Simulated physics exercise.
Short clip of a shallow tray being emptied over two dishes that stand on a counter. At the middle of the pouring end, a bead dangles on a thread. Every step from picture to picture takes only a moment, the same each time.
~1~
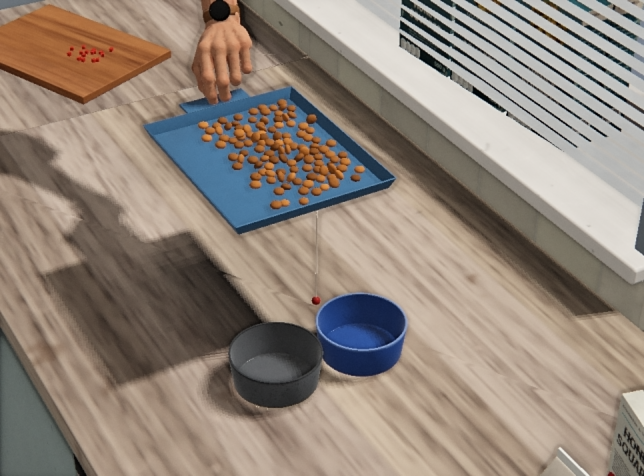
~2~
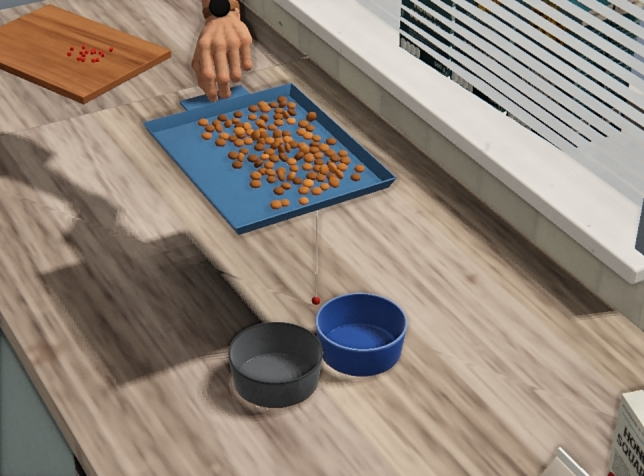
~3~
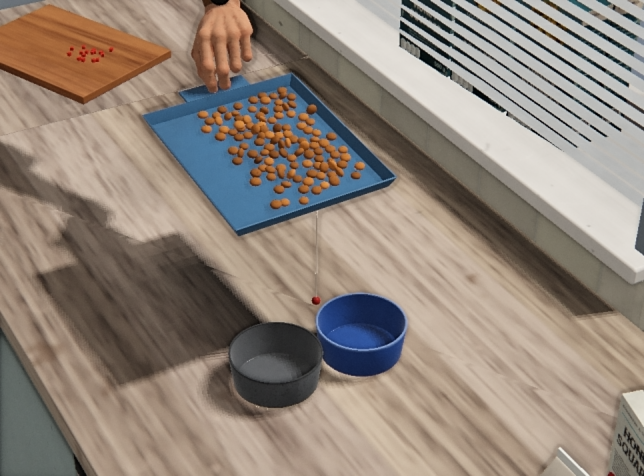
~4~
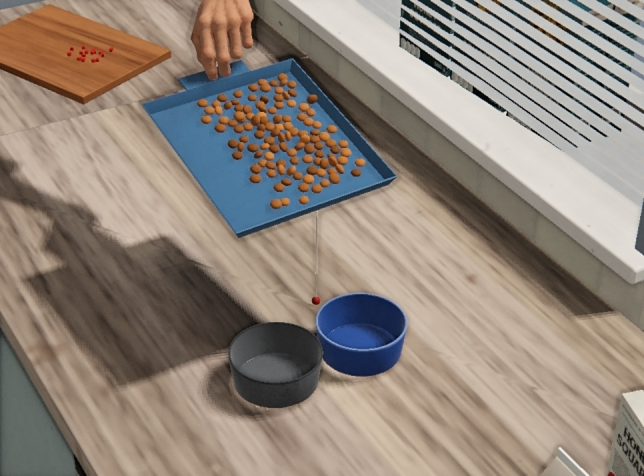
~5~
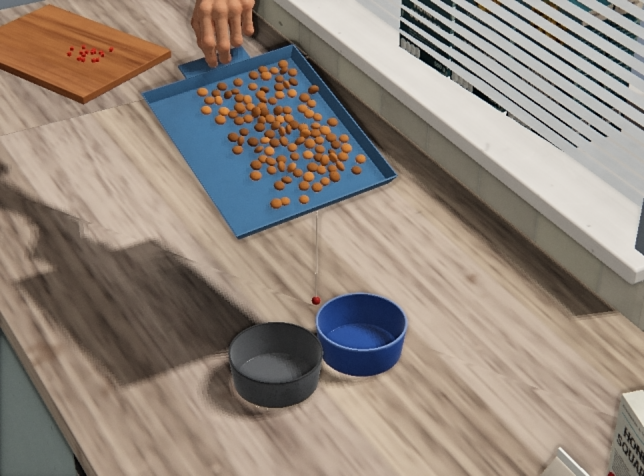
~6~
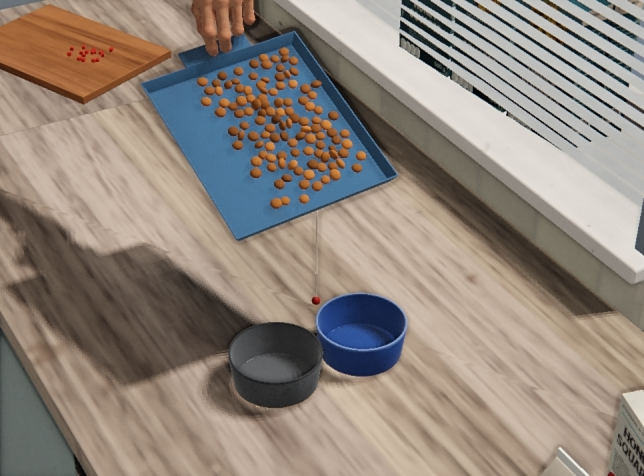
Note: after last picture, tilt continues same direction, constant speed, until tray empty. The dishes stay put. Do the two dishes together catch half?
Catch is a majority.
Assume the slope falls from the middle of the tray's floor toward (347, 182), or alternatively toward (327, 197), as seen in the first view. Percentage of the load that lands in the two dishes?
Respectively 20 and 60 in a hundred.
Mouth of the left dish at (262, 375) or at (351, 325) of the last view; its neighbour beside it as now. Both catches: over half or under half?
Earlier try a majority share, later try a minority share.
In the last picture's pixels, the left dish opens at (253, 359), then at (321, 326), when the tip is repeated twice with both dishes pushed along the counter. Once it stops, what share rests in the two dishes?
I'd expect some 90 percent, and then some 30 percent.
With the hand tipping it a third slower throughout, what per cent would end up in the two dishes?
Near 90 in a hundred.
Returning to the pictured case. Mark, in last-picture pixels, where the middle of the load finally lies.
Around (279, 375), give or take.
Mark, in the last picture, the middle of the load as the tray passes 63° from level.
The load is centred near (289, 220).
Shortly afterwards, tray tipped steeply; the bulk on the tray; near a quarter in the air.
Next, tray tipped past a quarter turn; only a few on the tray; near two thirds in the left dish; near a quarter in the right dish; a little outside both; a little in the air.
Some moments later, tray tipped past a quarter turn; the bulk in the left dish; near a quarter in the right dish; a little outside both.
In the end, tray tipped past a quarter turn; the bulk in the left dish; near a quarter in the right dish; a little outside both.
